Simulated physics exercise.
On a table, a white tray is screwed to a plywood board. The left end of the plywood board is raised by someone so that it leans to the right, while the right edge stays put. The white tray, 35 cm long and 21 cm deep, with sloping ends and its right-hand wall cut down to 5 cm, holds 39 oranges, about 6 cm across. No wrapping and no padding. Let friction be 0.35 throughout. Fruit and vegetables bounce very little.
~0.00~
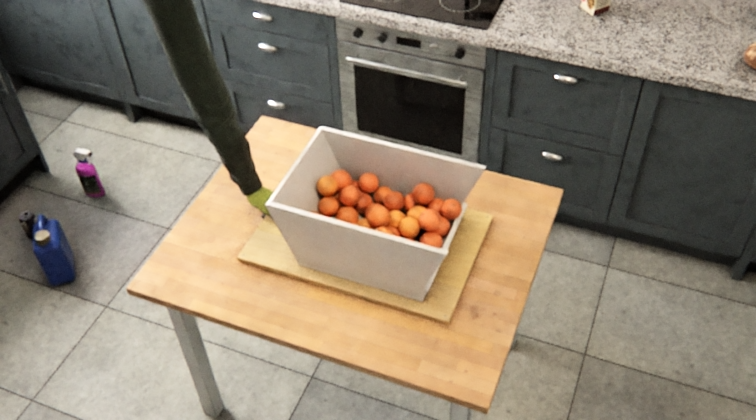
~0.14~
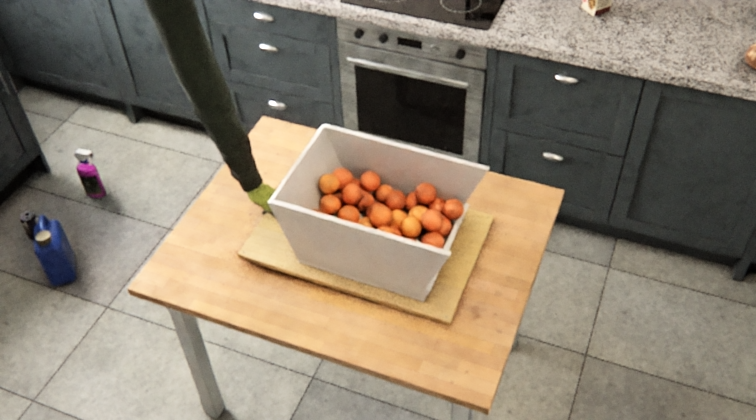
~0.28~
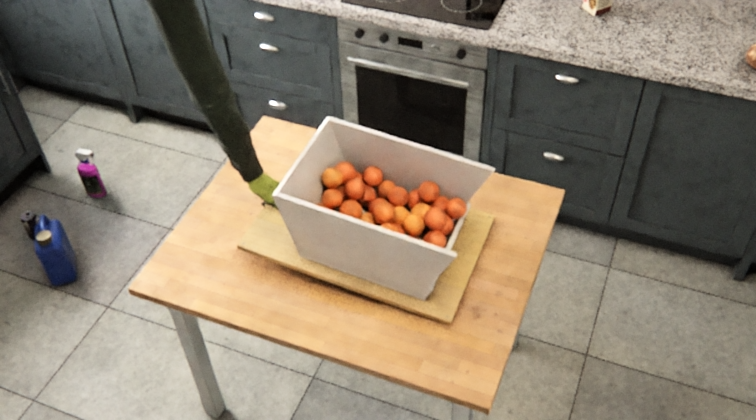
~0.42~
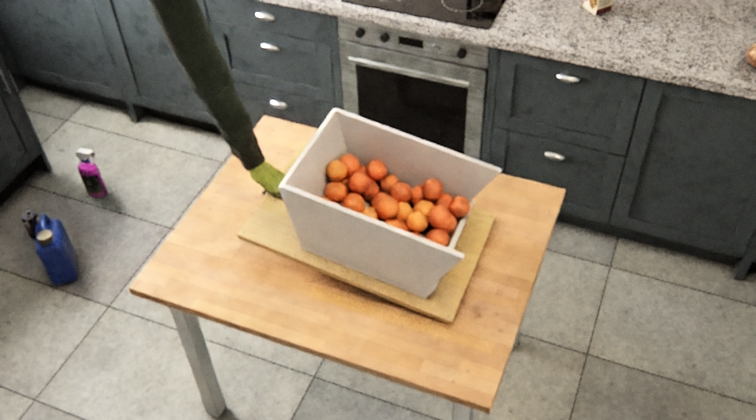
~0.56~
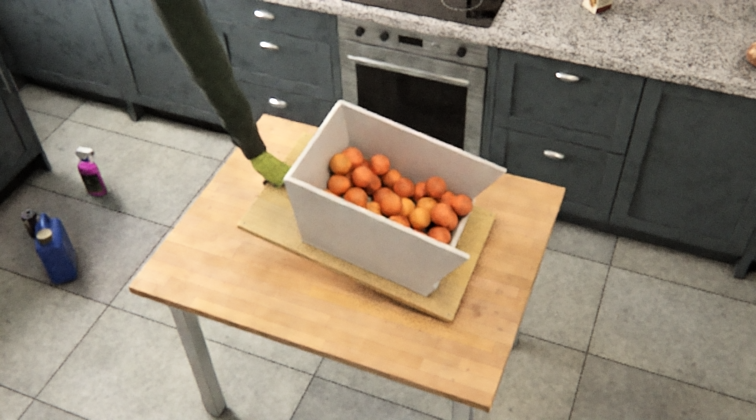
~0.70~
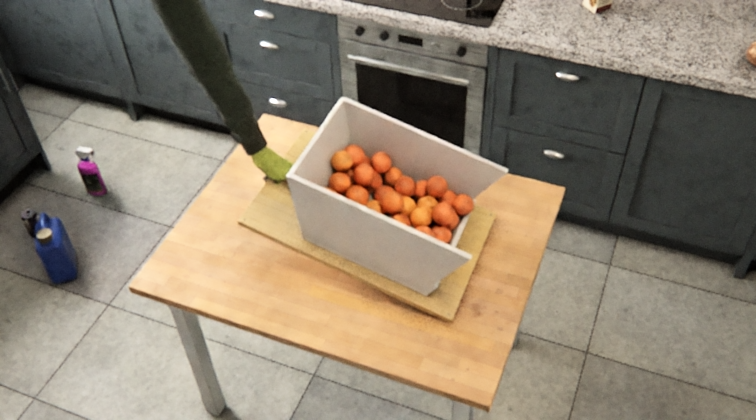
In a kitchen, a gloved hand slowly lifted the left end of a wooden board on a table, gently tilting the white tray of oranges on it to the right.
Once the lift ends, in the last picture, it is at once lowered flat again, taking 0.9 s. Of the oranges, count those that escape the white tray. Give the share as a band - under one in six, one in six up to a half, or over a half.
I would predict the loss comes to less than one in six.
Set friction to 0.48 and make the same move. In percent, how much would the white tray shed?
Then the white tray sheds 10 per cent of its load.
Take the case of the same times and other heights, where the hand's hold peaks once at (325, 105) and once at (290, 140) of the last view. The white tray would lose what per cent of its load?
First try the white tray sheds 30 per cent of its load, second try 10 per cent.
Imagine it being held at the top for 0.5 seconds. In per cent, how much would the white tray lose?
White tray: 0%.
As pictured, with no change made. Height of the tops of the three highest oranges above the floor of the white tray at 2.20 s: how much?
About 12 cm.
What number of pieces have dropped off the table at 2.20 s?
Around 0.
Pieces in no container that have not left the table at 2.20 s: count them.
Estimated count: 0.
After 0.94 s, tilt 12°; 0 of 39 out of the white tray.
After 1.24 s, tilt 5°; 0 of 39 out of the white tray.
After 1.66 s, tilt 0°; 0 of 39 out of the white tray.
Final count (at 2.20 s), 0 of 39 out of the white tray. Asked share, 0 of 39, 0 per cent.
